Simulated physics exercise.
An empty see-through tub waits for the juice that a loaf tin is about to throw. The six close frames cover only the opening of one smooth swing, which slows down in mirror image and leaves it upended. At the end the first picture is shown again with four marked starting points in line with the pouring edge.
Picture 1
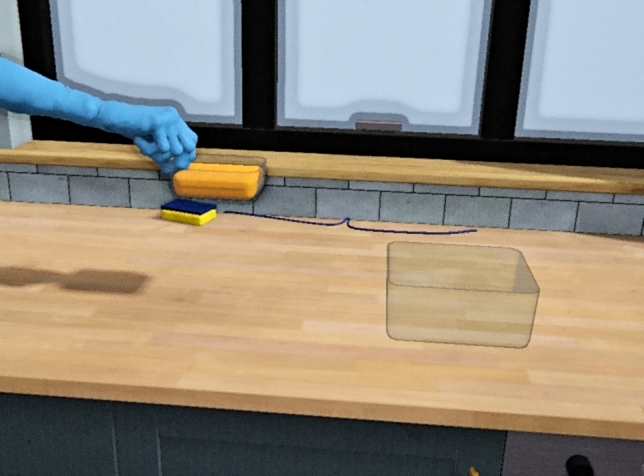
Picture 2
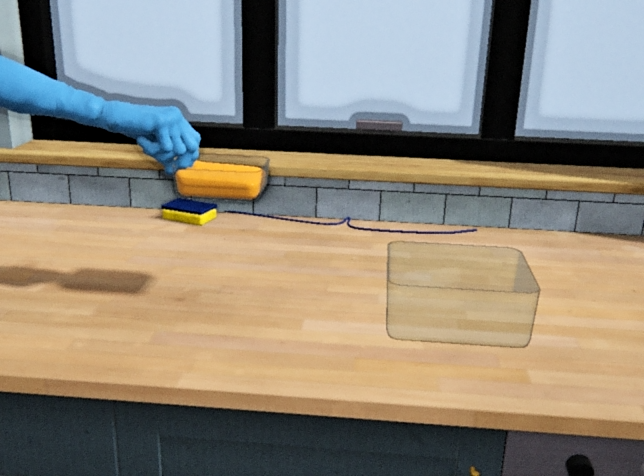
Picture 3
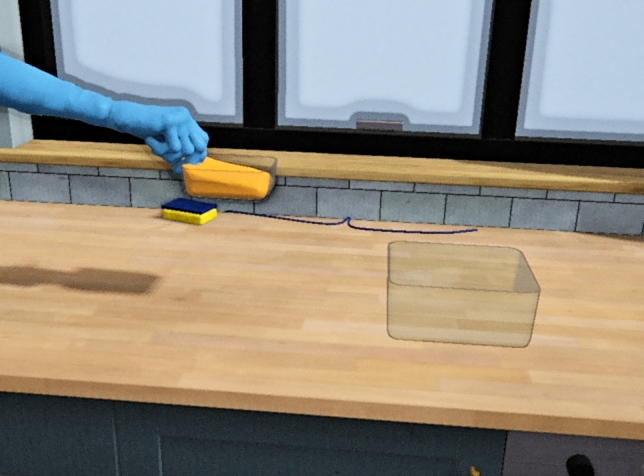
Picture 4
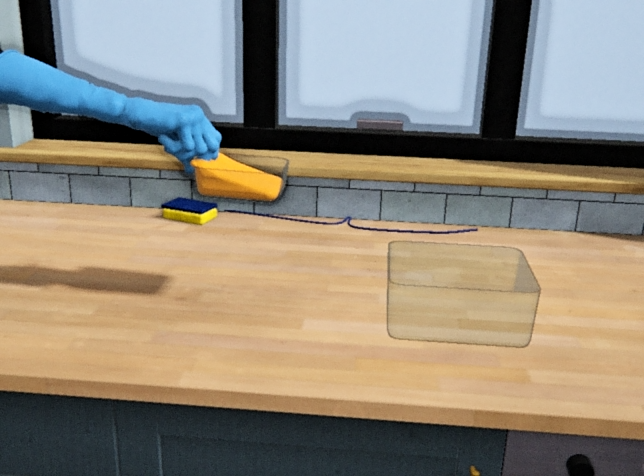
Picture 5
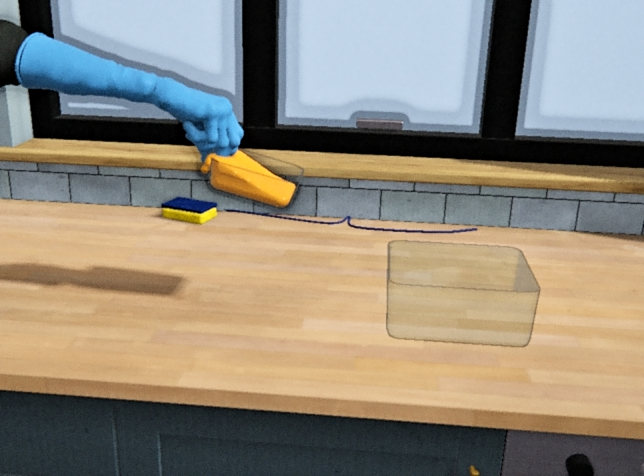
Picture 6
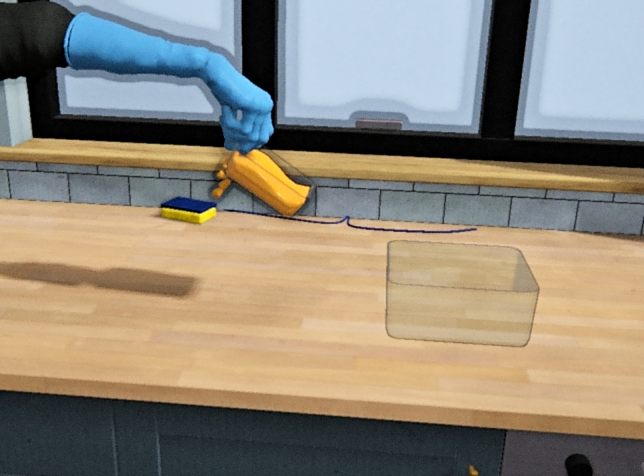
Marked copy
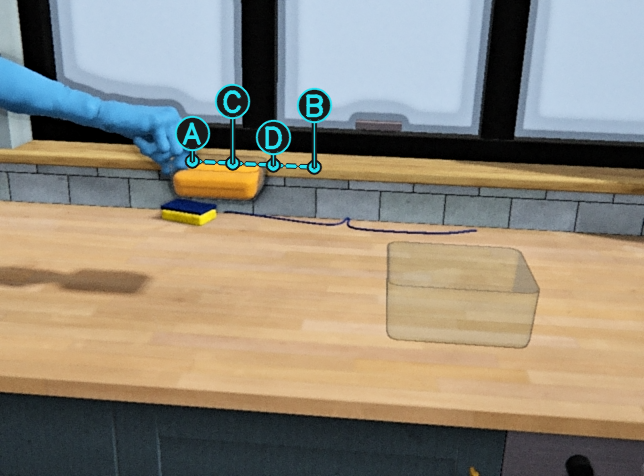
A blue-gloved hand held a clear container of orange juice above a wooden counter, then moved it right and tilted it steeply as juice slopped over the rim, while an empty see-through tub stayed still.
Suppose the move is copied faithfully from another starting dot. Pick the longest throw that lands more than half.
Choose B.
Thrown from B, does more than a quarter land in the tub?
Yes, it does.
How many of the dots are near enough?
One of them.
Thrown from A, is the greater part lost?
Yes, that goes wrong.
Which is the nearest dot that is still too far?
That is dot D.
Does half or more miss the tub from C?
Yes, it does.
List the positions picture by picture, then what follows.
The first picture shows upright, lip at (261, 164); tub from (385, 337) to (529, 346); nothing has left yet.
The second picture shows upright, lip at (264, 164); nothing has left yet.
The third picture shows upright, lip at (272, 164); nothing has left yet.
The fourth picture shows upright, lip at (284, 166); juice is over the rim, down to (213, 160).
The fifth picture shows tipped about 14°, lip at (300, 175); juice is over the rim, down to (208, 168).
The sixth picture shows tipped about 34°, lip at (312, 190); juice is over the rim, down to (220, 192).
In cyan, A at (192, 161); B at (314, 167); C at (232, 163); D at (273, 165).
Choosing A, about 0 % lands in the tub, 100 % falls short.
Choosing B, about 67 % lands in the tub, 27 % falls short and 7 % goes beside or beyond.
Choosing C, about 0 % lands in the tub, 99 % falls short.
Choosing D, about 24 % lands in the tub, 72 % falls short and 4 % goes beside or beyond.
